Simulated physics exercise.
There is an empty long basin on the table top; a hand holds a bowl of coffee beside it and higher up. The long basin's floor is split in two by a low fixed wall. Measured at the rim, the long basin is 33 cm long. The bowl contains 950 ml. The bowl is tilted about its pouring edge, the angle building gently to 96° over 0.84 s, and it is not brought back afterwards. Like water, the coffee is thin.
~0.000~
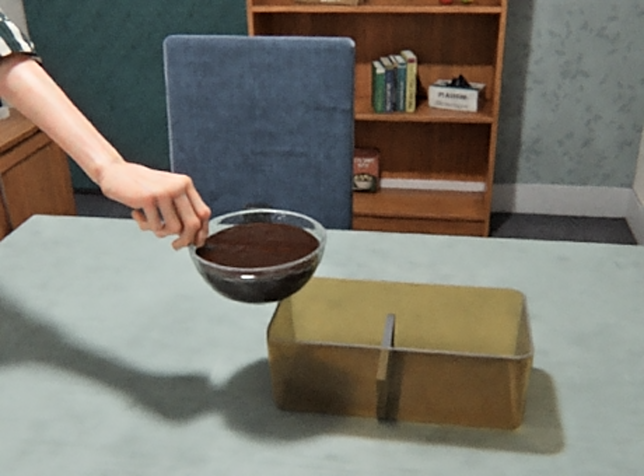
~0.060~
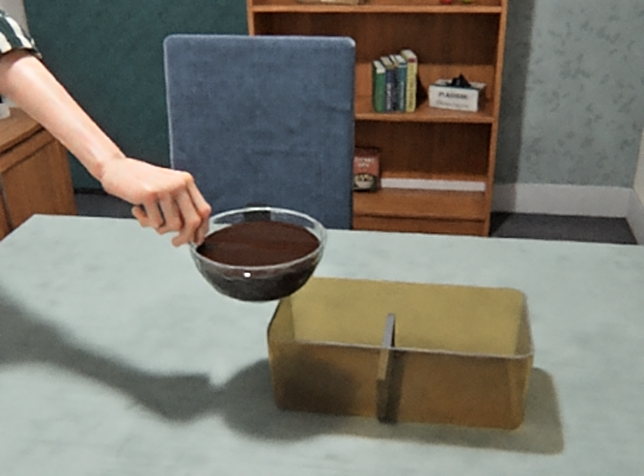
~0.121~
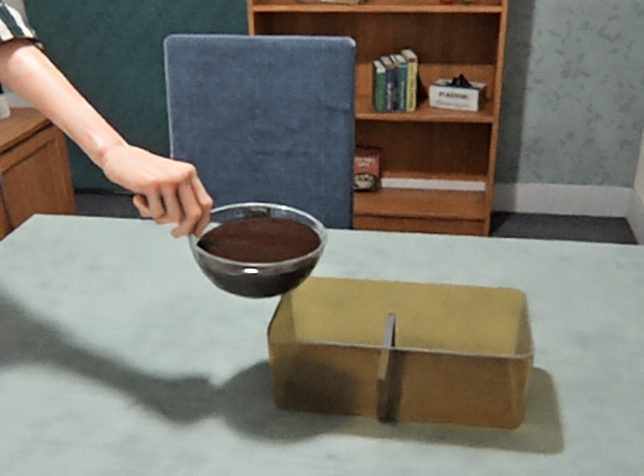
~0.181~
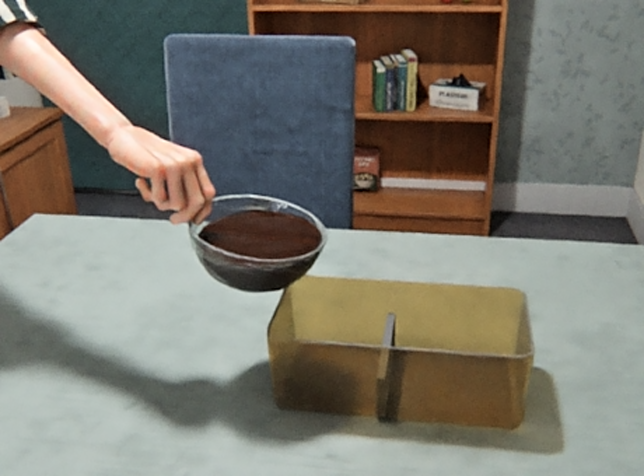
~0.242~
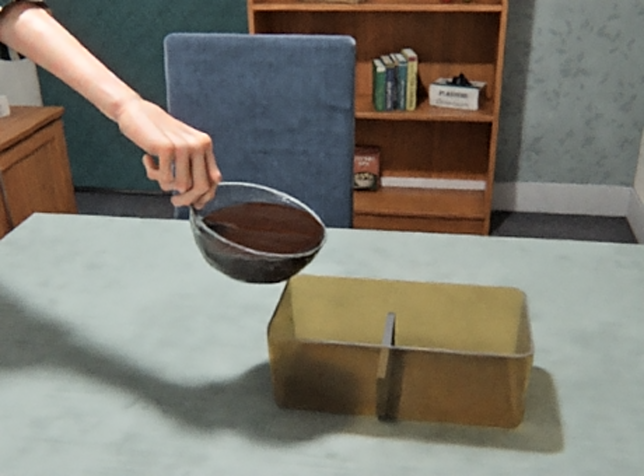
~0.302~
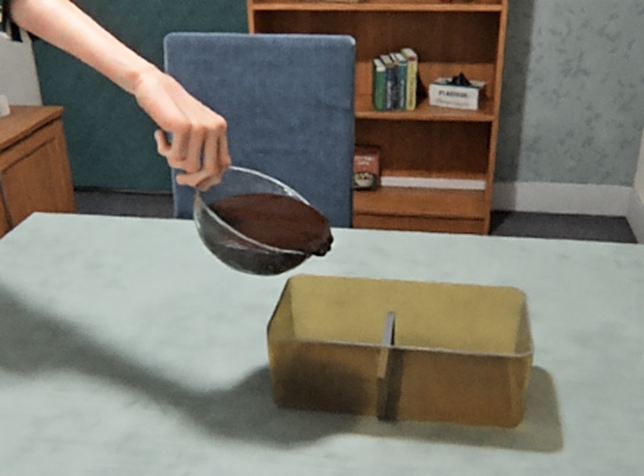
A hand gradually tilting a glass bowl of coffee rightward above a divided amber basin, dark liquid starting over the rim.
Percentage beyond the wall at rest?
83 per cent.
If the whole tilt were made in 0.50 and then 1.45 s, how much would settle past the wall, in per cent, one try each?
I'd say 70 percent on the first go, 75 percent on the next.
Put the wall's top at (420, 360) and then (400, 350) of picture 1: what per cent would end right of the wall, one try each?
Respectively close to 40 and 70 %.
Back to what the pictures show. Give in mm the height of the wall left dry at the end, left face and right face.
Looks like roughly 54 mm on the left and roughly 32 mm on the right.
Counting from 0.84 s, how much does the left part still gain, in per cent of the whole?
I'd say near 5 percent.
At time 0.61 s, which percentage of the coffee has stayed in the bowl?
About 28 percent.
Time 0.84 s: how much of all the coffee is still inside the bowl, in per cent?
Close to 0 percent of the total.
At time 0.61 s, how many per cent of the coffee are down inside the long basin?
I'd estimate some 24 percent of the liquid.
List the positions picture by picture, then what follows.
In the first picture, it leans 0°; its right rim is at (325, 243); the coffee meets the walls at (198, 243) and (322, 249); the long basin's rim runs from (278, 306) to (529, 323); the wall's top is at (386, 345).
In the second picture, it leans 1°; its right rim is at (325, 242); the coffee meets the walls at (199, 241) and (322, 248).
In the third picture, it leans 5°; its right rim is at (325, 242); the coffee meets the walls at (199, 237) and (322, 245).
In the fourth picture, it leans 11°; its right rim is at (325, 242); the coffee meets the walls at (200, 230) and (323, 240).
In the fifth picture, it leans 18°; its right rim is at (324, 241); the coffee meets the walls at (200, 219) and (323, 235); 1 per cent is over the edge.
In the sixth picture, it leans 27°; its right rim is at (324, 241); the coffee meets the walls at (202, 209) and (321, 233); 5 per cent is over the edge.
Then, 0.61 s in, the tilt is 80° and 28 per cent is still to pour, 8 is left of the wall and 16 right of it.
Then, 0.84 s in, the tilt is 96° and 0 per cent is still to pour, 11 is left of the wall and 80 right of it.
Then, 1.08 s in, the tilt is 96° and 0 per cent is still to pour, 16 is left of the wall and 83 right of it.
Then, 1.34 s in, the tilt is 96° and 0 per cent is still to pour, 16 is left of the wall and 83 right of it.
Finally, 16 per cent lies left of the wall, 83 right of it and 2 outside.
